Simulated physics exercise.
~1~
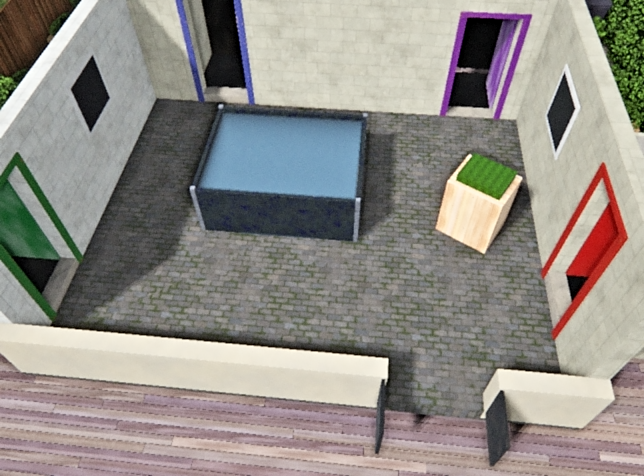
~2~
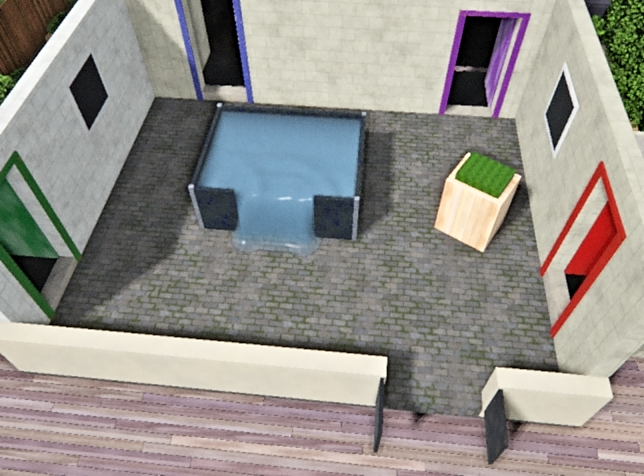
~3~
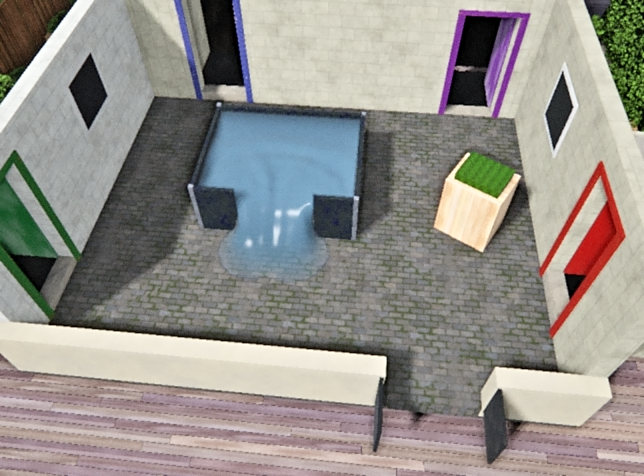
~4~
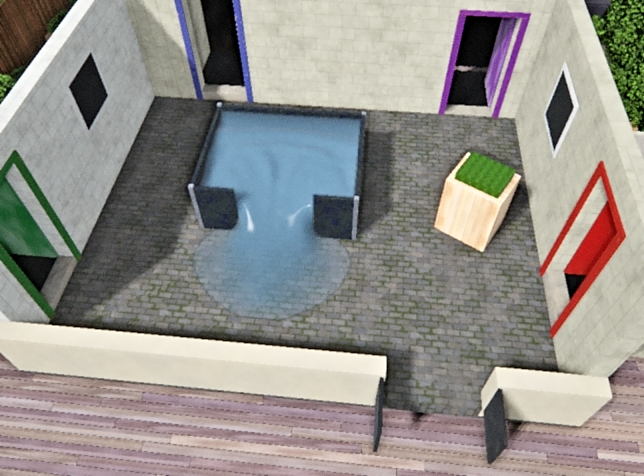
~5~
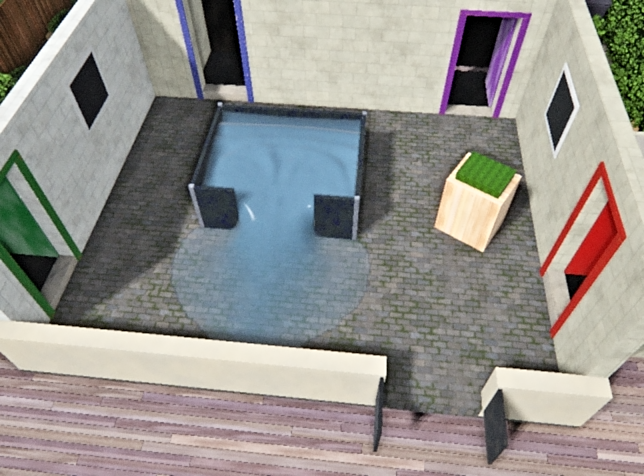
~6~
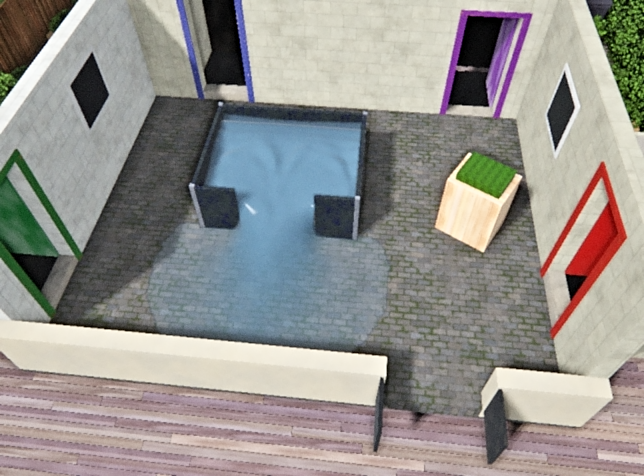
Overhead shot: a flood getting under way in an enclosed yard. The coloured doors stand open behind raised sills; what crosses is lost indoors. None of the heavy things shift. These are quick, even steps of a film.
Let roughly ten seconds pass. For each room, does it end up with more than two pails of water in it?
At the end, most likely the blue door gets two buckets or less; most likely the purple door gets too much water; most likely the red door gets two buckets or less; most likely the green door gets too much water.
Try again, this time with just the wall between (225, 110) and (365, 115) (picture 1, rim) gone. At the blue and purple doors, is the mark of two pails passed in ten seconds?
The blue door ends up above and the purple door ends up above.
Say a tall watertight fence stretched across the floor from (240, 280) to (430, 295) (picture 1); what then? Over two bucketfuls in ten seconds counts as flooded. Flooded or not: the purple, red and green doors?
Taking them in turn, the purple door is flooded, the red door is flooded and the green door is flooded.
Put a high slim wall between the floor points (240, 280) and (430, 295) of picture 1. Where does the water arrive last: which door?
It turns out to be the blue door.
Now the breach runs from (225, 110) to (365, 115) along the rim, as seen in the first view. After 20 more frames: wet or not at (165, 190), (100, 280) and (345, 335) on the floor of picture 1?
Log: Point 1 inundated; point 2 inundated; point 3 unreached.
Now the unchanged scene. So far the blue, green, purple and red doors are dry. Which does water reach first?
The door marked green, I reckon.
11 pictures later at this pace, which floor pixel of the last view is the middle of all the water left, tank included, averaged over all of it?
Point: (271, 247).
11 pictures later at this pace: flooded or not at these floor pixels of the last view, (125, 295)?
Looking there, it would be swamped.
A moment on, water covers 25 % of the floor; the blue door not reached, the purple door not reached, the red door not reached, the green door not reached.
Next, water covers 35 % of the floor; the blue door not reached, the purple door not reached, the red door not reached, the green door under two buckets in.
Then, water covers 60 % of the floor; the blue door not reached, the purple door not reached, the red door wet at the sill, nothing in, the green door over two buckets in.
Later, water covers 90 % of the floor; the blue door wet at the sill, nothing in, the purple door over two buckets in, the red door wet at the sill, nothing in, the green door far over two buckets in.
In the end, water covers 100 % of the floor; the blue door wet at the sill, nothing in, the purple door far over two buckets in, the red door wet at the sill, nothing in, the green door far over two buckets in.
